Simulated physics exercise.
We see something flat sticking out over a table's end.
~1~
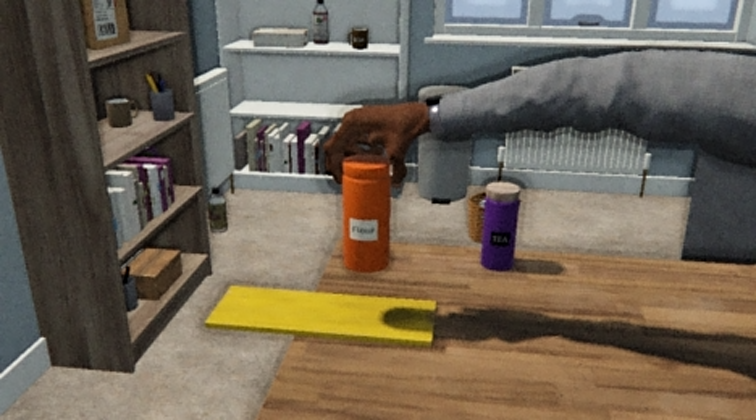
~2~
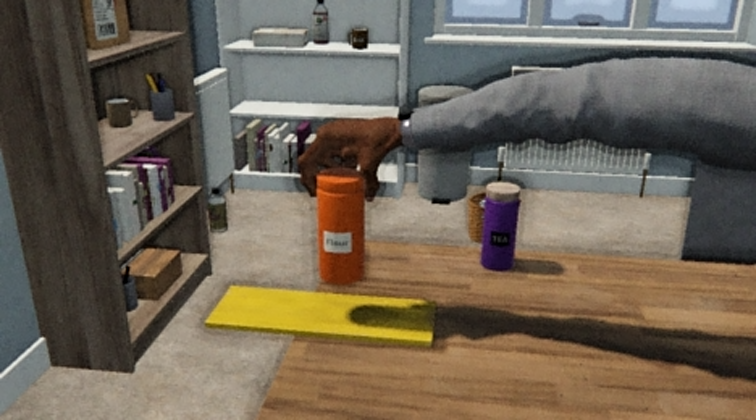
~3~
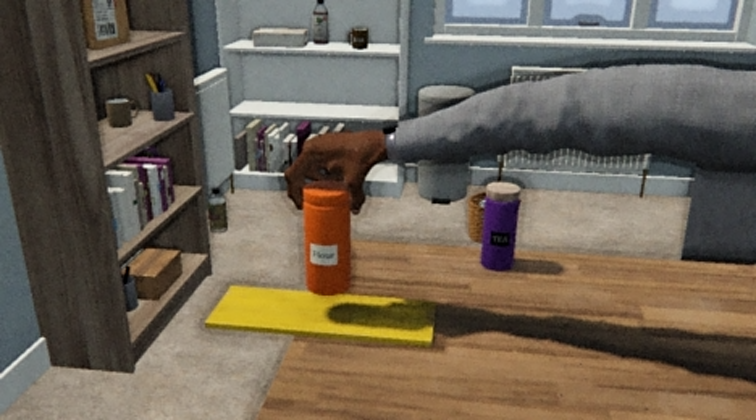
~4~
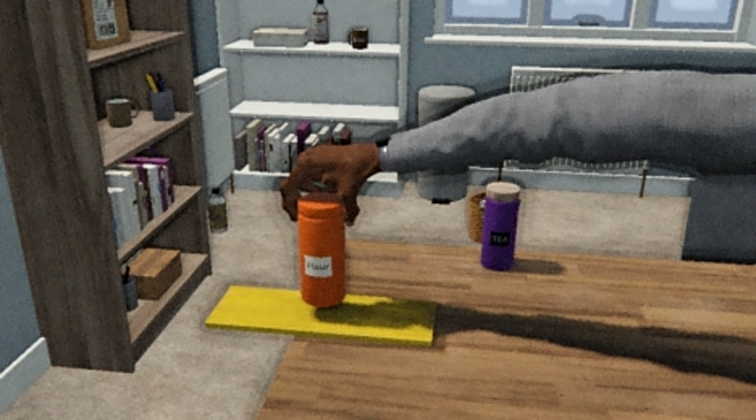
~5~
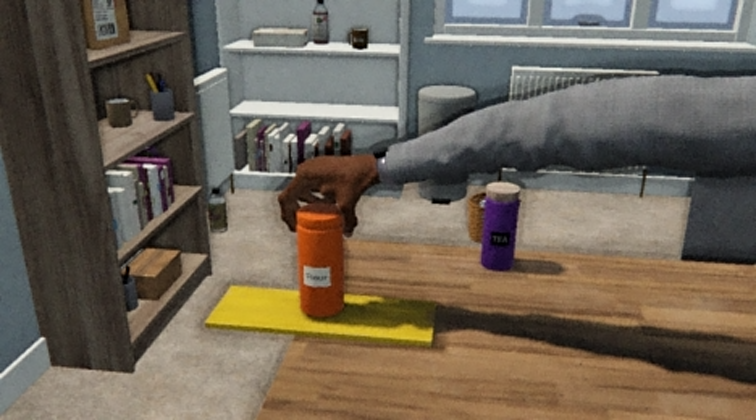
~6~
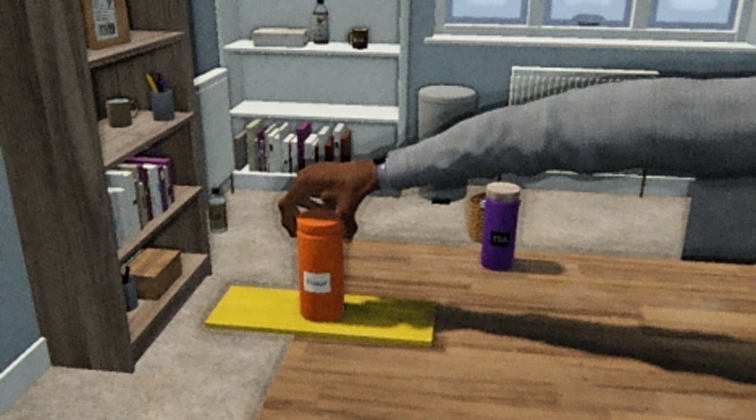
A hand moves an orange jar left and lowers it onto a yellow board.
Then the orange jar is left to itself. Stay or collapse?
The plank stays on the table.
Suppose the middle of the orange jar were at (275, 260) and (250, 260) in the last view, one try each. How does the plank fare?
First, it comes down; second, it tips off the edge.
Then, 0.20 s later than the last frame, all is still.
Then, 0.60 s later than the last frame, orange jar resting near (321, 266).
When it is over, all 3 as before. End places, in pixels of the last picture, orange jar near (321, 266). The plank holds.
